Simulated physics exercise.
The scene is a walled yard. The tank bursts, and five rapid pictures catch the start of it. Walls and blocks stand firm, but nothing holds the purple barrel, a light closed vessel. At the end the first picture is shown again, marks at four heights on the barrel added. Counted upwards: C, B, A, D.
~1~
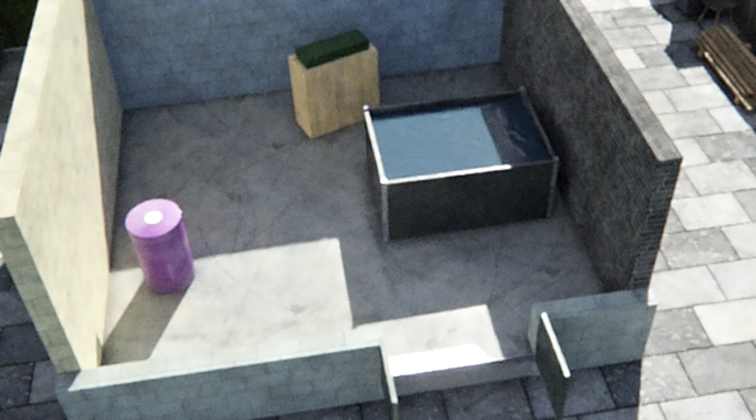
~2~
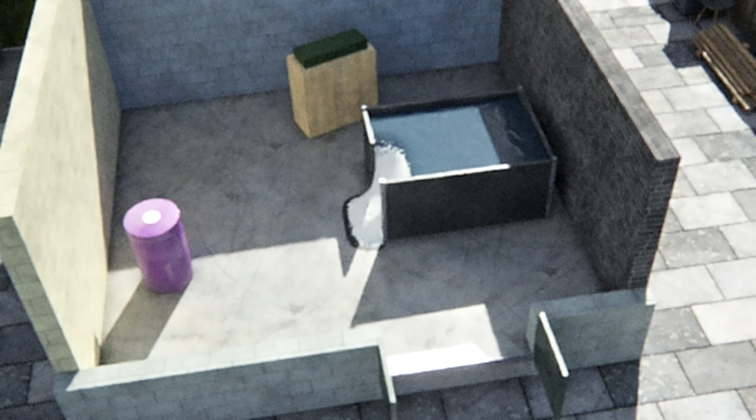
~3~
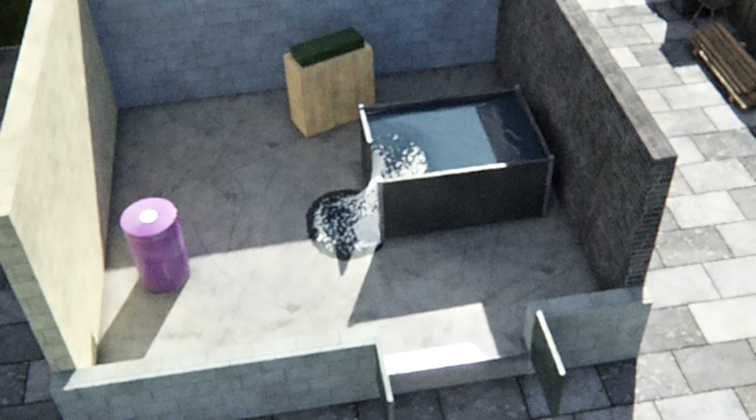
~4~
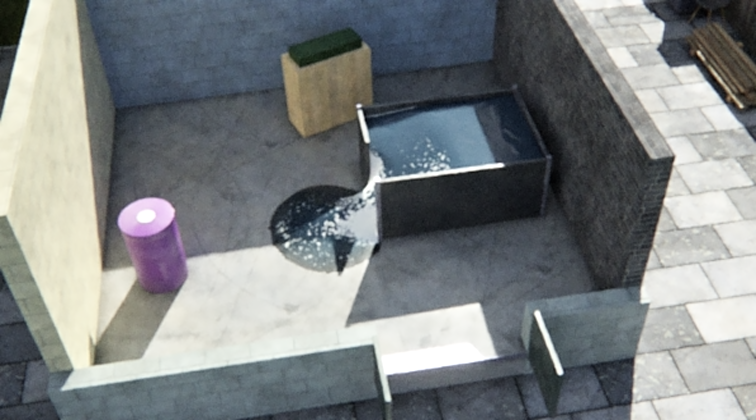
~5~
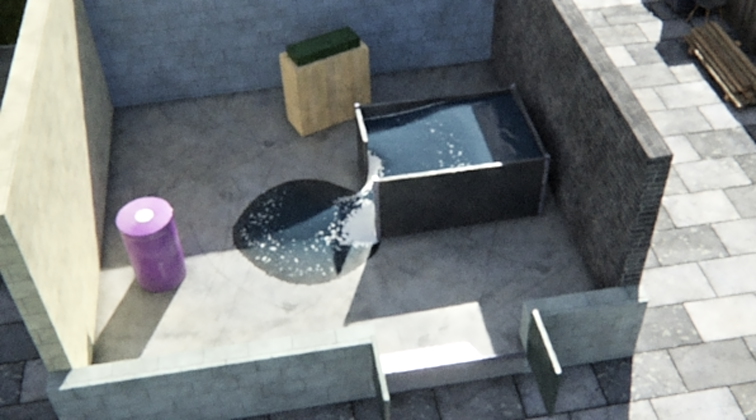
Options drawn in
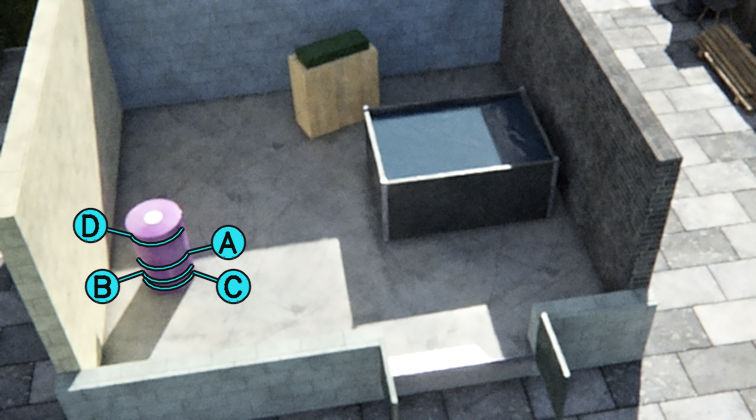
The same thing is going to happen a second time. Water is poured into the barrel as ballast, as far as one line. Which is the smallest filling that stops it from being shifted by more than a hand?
Use level A.
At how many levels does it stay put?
Two.
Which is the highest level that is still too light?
B.
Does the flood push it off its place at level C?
Yes, it does.
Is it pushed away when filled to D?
No, that is safe.
On the marked copy, A at (163, 268); B at (166, 281); C at (169, 288); D at (156, 244); from the bottom up C, B, A, D.
With A, it does not move.
With B, it is pushed about half its own width away.
With C, it is pushed about 3 times its own width away.
With D, it does not move.
